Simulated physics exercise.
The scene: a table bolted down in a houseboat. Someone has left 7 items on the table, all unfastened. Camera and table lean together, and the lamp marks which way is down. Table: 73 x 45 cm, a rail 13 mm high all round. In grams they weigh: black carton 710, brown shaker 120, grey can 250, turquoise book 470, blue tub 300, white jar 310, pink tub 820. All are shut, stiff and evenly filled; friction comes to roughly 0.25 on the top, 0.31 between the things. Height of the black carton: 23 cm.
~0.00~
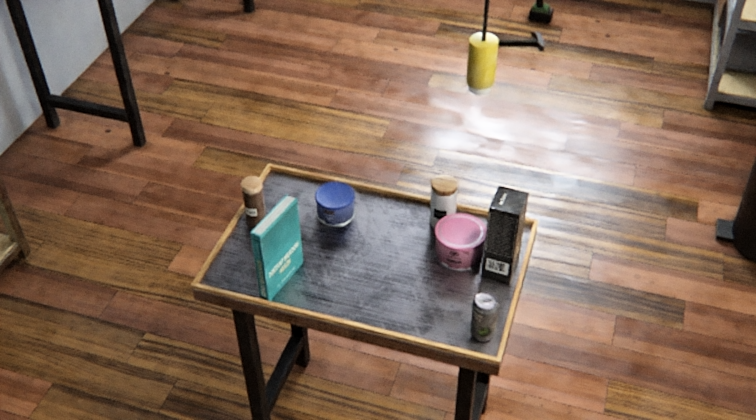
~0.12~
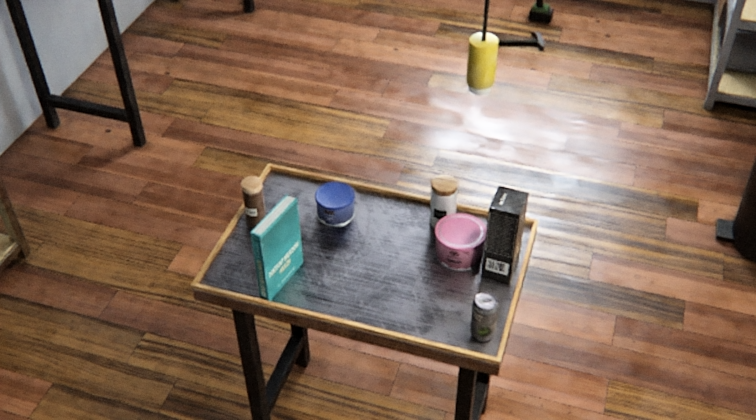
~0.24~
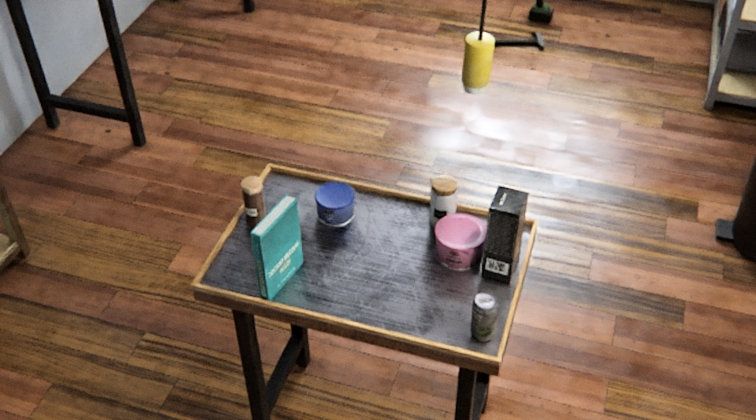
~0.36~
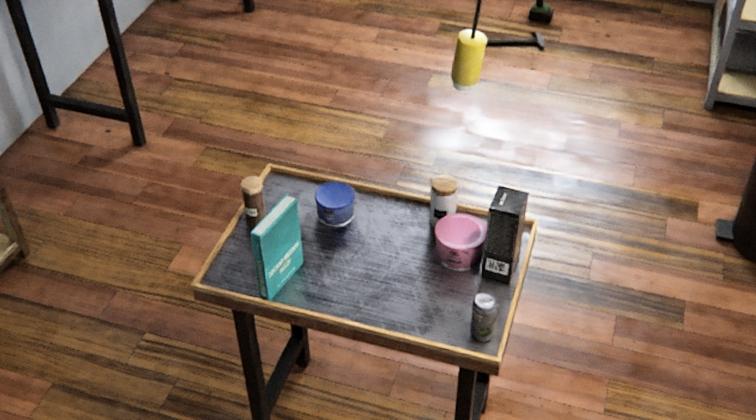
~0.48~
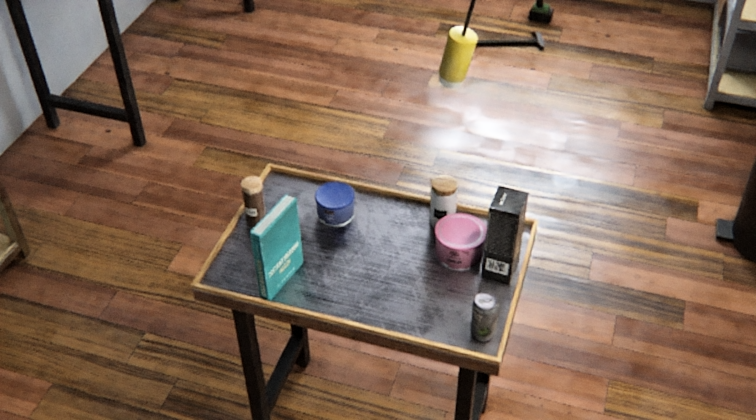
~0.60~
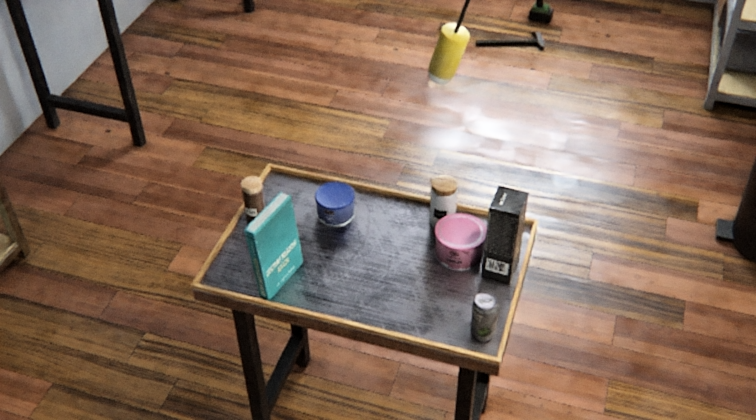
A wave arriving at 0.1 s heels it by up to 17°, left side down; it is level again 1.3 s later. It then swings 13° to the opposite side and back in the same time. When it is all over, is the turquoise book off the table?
The turquoise book goes over the edge.
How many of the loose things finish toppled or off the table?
In all, 1.
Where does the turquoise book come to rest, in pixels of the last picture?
Around (180, 403).
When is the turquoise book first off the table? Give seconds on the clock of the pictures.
Near 1.0 s.
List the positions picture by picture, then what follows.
The first frame shows boat level; turquoise book (278, 248); black carton (504, 236).
The second frame shows boat level; grey can (484, 317); blue tub (335, 204).
The third frame shows heel 2°, left side down; white jar (443, 203); pink tub (460, 242).
The fourth frame shows heel 6°, left side down; black carton (504, 236); brown shaker (254, 202).
The fifth frame shows heel 11°, left side down; grey can (484, 317); blue tub (335, 204).
The sixth frame shows heel 15°, left side down; turquoise book (275, 247) tipped 5° against what carries it; white jar (443, 203).
Around 0.90 s, heel 15°, left side down; turquoise book on its side near (229, 252); black carton shifted 2 cm; brown shaker shifted 2 cm.
Around 1.30 s, heel 1°, left side down; turquoise book now off the table; black carton shifted 5 cm; white jar shifted 4 cm.
Finally (3.2 s), off the table, turquoise book; the other 6 still in place (within 5 cm). In the last view, turquoise book near (180, 403).
